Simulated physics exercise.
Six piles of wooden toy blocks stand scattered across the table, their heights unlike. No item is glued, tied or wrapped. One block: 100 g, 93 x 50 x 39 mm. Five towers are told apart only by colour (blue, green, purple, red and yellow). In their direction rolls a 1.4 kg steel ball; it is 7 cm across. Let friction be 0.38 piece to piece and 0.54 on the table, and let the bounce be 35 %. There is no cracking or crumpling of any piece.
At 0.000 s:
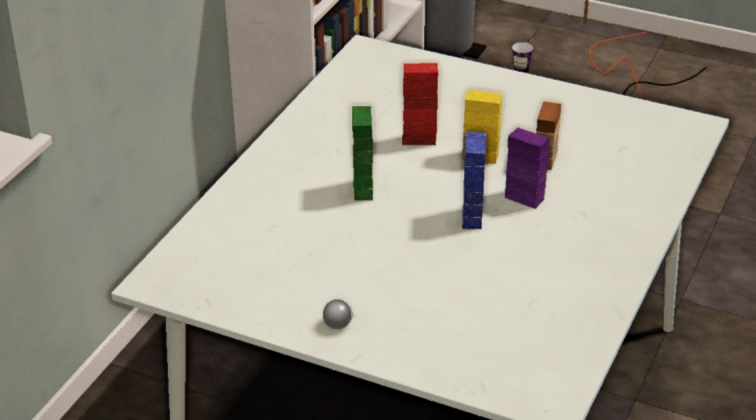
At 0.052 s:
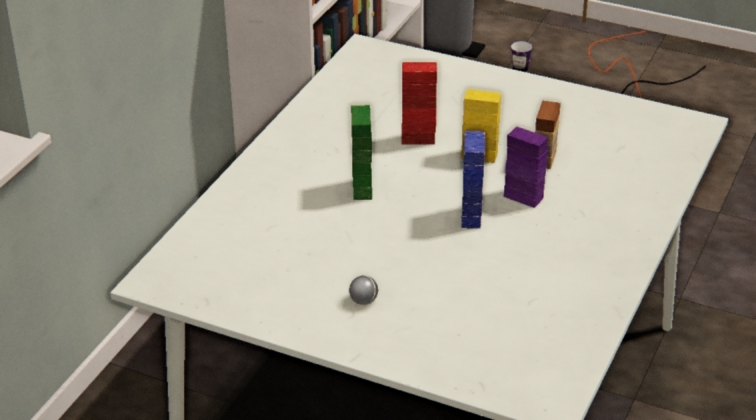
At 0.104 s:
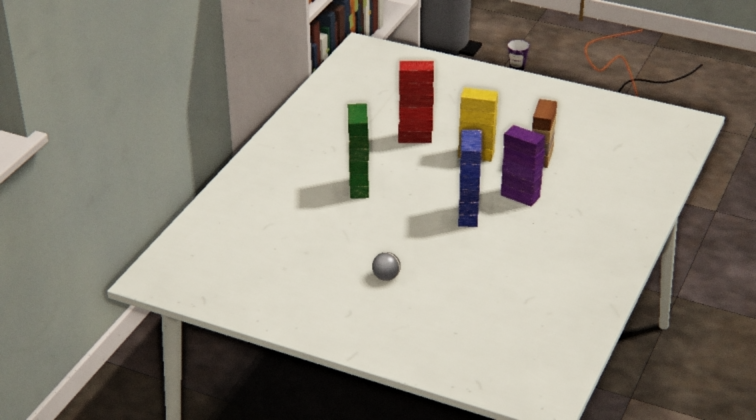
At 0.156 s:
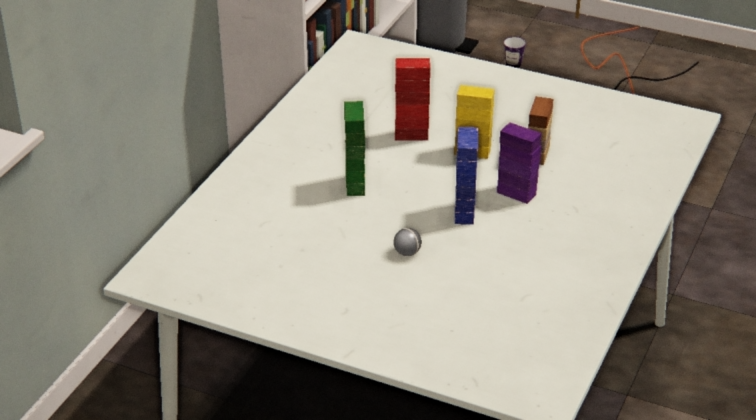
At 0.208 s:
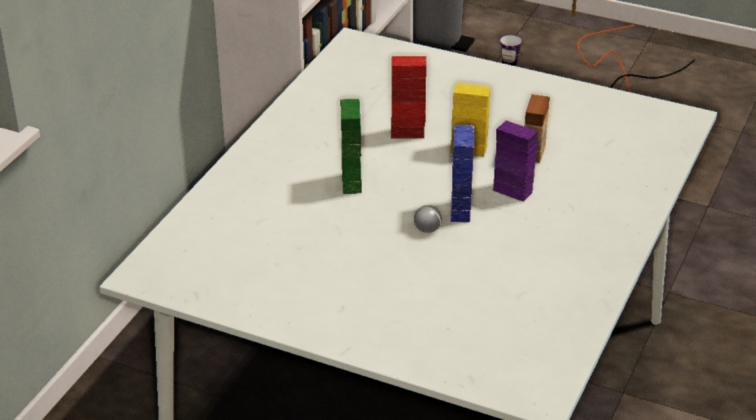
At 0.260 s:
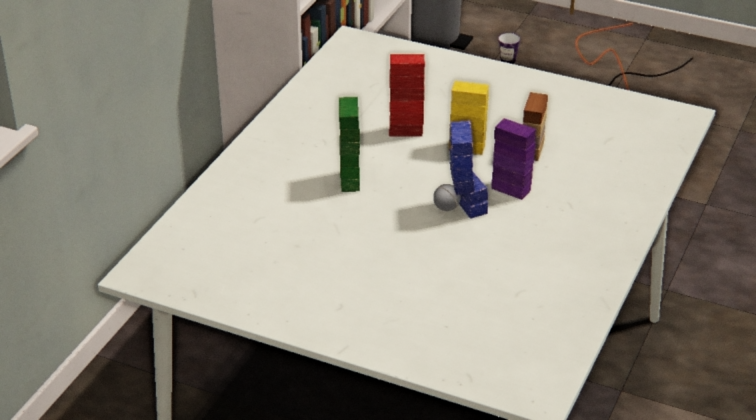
The clip shows a gray ball rolling across a white table toward six colored block towers, then striking the base of the blue one, knocking its lower blocks out of line to the right while its upper part tilts slightly.
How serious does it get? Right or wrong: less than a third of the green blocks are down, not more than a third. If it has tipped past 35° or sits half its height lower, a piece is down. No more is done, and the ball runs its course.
Right.
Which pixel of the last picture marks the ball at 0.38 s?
About (484, 157).
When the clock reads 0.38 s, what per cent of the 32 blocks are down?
By then 10 %.
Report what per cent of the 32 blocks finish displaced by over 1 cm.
Shifted: 50 per cent.
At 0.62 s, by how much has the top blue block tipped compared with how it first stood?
Roughly 90°.
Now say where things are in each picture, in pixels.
In the first frame (we follow the side turned to the camera; the camera pans a little), ball (337, 314) 46 cm from contact, 2.0 m/s; top green block (362, 115); top red block (421, 79); no piece has moved.
In the second frame, ball (364, 290) 36 cm from contact, 2.0 m/s; top green block (361, 115).
In the third frame, ball (387, 266) 25 cm from contact, 2.0 m/s; top green block (358, 113).
In the fourth frame, ball (407, 242) 15 cm from contact, 2.0 m/s; top green block (354, 111).
In the fifth frame, ball (428, 219) 44 mm from contact, 2.0 m/s; top green block (350, 108).
In the sixth frame, ball (447, 198) after contact, 1.8 m/s; top green block (349, 106); top blue block (461, 132) tipped 5°; steepest lean 7°, the block at (465, 188); 6 stirred so far.
Around 0.38 s, ball still moving; none of the 6 green blocks down (4 of 32 in all colours); top green block unmoved; top blue block tipped 36°, 58 mm lower.
Around 0.62 s, ball still moving; none of the 6 green blocks down (7 of 32 in all colours); top green block unmoved; top blue block on its side.
Finally (1.7 s), ball rolling away; none of the 6 green blocks down (8 of 32 in all colours); top green block unmoved; top blue block on its side. That is 0 per cent. Seen by the last camera, middles, top green block near (349, 113), top blue block near (390, 216).
